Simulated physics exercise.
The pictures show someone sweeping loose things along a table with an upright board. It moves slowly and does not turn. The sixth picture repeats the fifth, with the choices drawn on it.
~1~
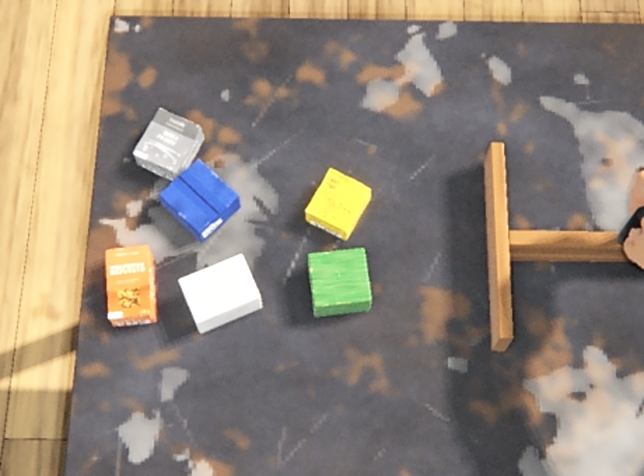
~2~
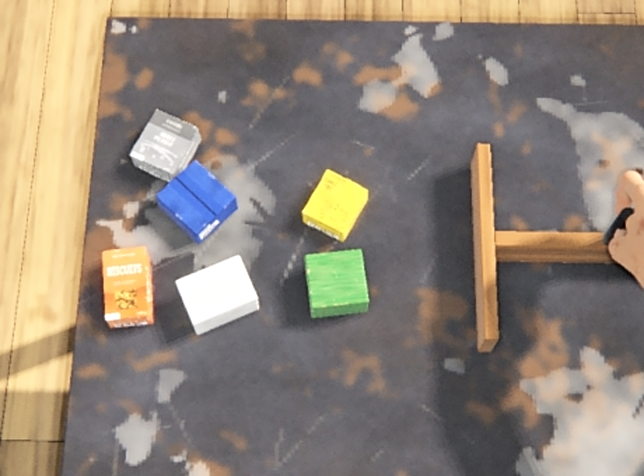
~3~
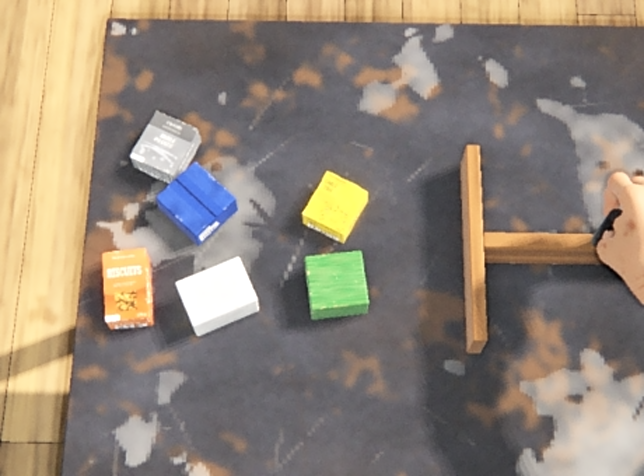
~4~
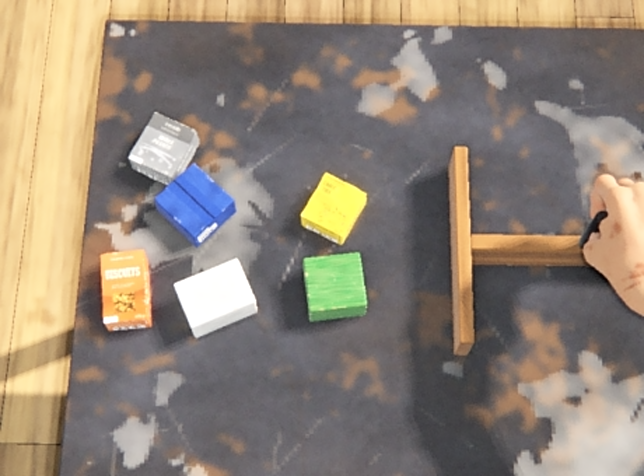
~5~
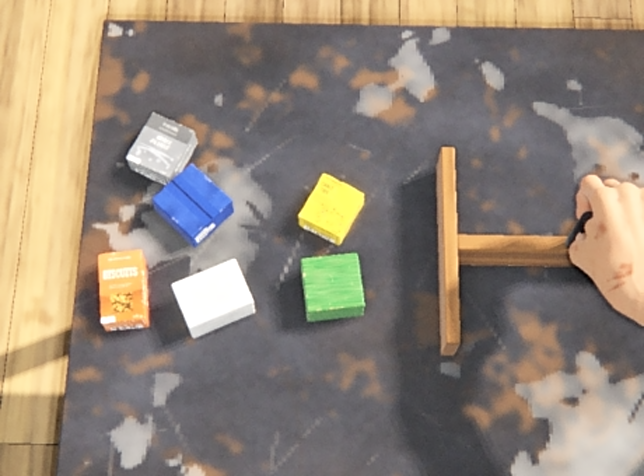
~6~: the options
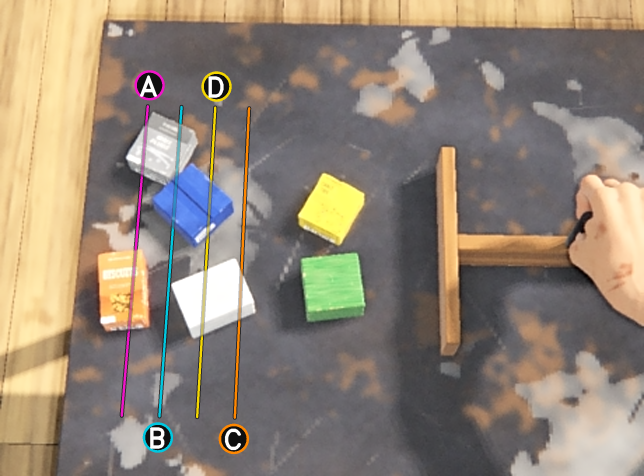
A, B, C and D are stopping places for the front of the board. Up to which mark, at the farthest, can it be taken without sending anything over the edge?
The farthest safe stop is C.
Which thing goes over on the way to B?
It is the orange packet.
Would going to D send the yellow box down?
No.
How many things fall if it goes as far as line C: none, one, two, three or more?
In all, none.
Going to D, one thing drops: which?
The orange packet goes over.
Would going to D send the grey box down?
No.
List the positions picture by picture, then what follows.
In the first picture, yellow box (338, 205); blue box (201, 201); orange packet (131, 287).
In the second picture, board (488, 238); green block (336, 284).
In the third picture, board (477, 239); grey box (166, 149).
In the fourth picture, board (464, 241); blue box (196, 205).
In the fifth picture, board (451, 242); green block (332, 288); white block (214, 299); grey box (163, 151).
On the marked copy, A at (135, 253); B at (171, 253); C at (242, 254); D at (207, 254).
Taking C. A third of the way, board (376, 240); orange packet (124, 291); grey box (163, 151).
Two thirds of the way, board (302, 239); white block (196, 296); green block (266, 286).
When it is over, board (246, 238); orange packet (93, 288); grey box (149, 146); nothing has fallen.
As for the rest, A drops the white block, blue box and orange packet; B drops the orange packet; D drops the orange packet.
